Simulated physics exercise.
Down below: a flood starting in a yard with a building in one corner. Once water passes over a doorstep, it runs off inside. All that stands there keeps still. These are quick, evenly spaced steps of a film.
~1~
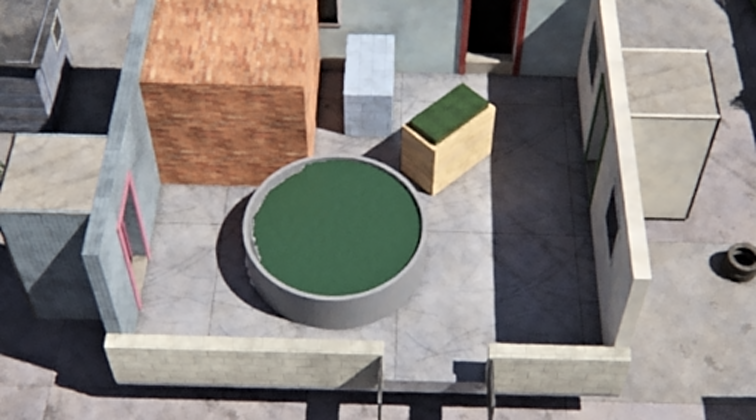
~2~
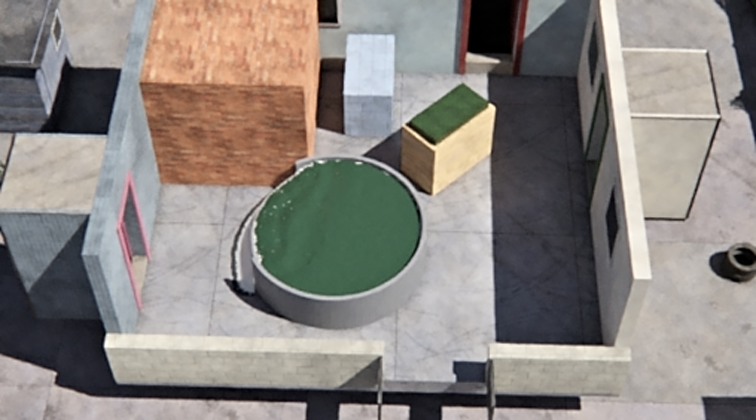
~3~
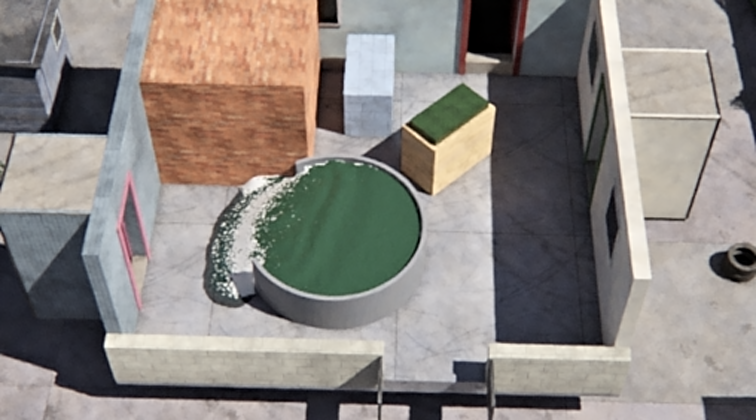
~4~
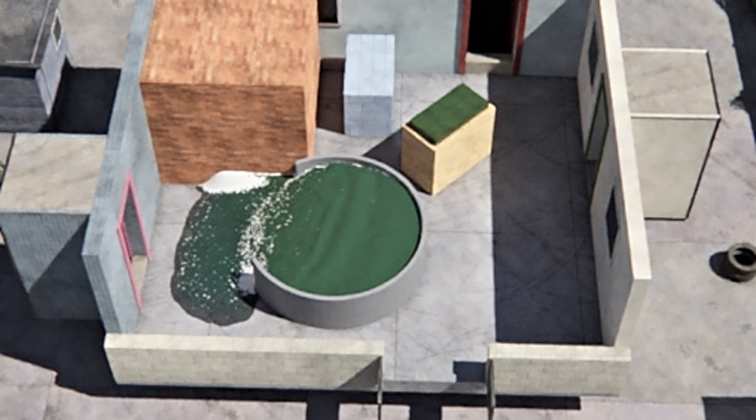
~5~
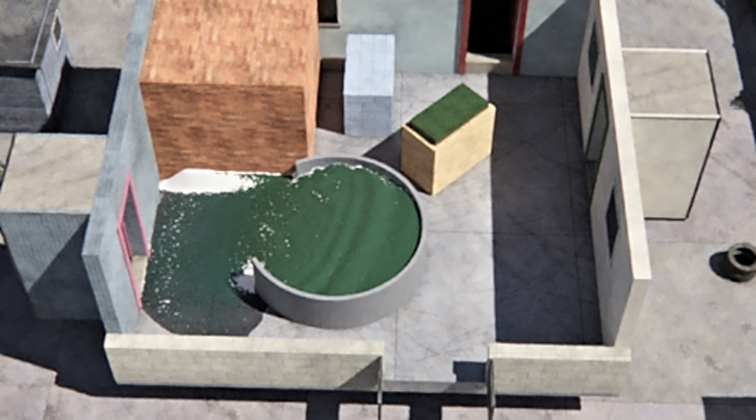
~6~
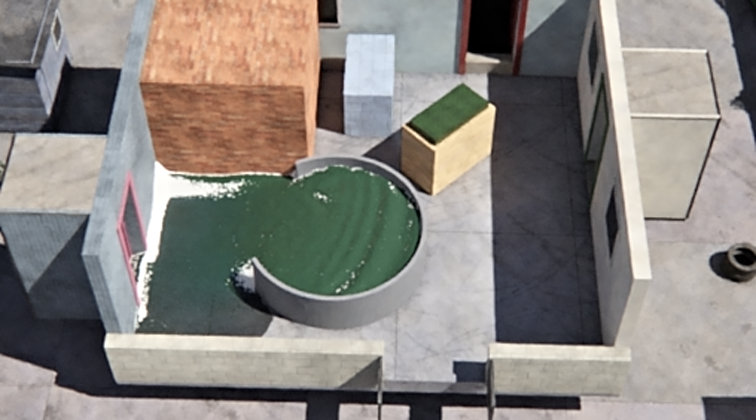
Dark green water bursts through the left side of a round grey pool in a walled, paved yard, seen from high above by a still camera. A brick-coloured block stands at the upper left, with a pale blue box and a green-topped tan box to its right. White-flecked water spreads left across the paving, reaching the block's base and the pink-framed opening in the left wall.
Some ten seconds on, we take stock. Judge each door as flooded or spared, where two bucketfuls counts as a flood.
The pink door is flooded, the green door is spared, the red door is spared.
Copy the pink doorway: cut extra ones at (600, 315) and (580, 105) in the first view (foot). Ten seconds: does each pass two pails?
The first door runs past the limit, while the second remains below the limit.
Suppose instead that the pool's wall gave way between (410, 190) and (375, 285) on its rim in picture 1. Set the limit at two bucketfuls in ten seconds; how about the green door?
Taking them in turn, green tops the limit.
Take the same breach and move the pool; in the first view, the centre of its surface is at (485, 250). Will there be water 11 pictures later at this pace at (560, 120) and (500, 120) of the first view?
Bone-dry, bone-dry.
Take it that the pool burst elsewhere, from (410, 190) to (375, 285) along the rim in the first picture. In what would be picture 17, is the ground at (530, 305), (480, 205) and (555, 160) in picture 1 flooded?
In the order given: Swamped, swamped and swamped.
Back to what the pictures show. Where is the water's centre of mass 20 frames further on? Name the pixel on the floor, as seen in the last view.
The water centres close to (268, 273).
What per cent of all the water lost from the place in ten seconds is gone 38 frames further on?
Roughly 75 %.
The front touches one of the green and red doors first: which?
My pick is the green one.
A moment on, water covers 20 % of the floor; the pink door far over two buckets in, the green door not reached, the red door not reached.
Next, water covers 20 % of the floor; the pink door far over two buckets in, the green door not reached, the red door not reached.
Then, water covers 35 % of the floor; the pink door far over two buckets in, the green door not reached, the red door not reached.
Later, water covers 60 % of the floor; the pink door far over two buckets in, the green door wet at the sill, nothing in, the red door not reached.
In the end, water covers 85 % of the floor; the pink door far over two buckets in, the green door wet at the sill, nothing in, the red door wet at the sill, nothing in.
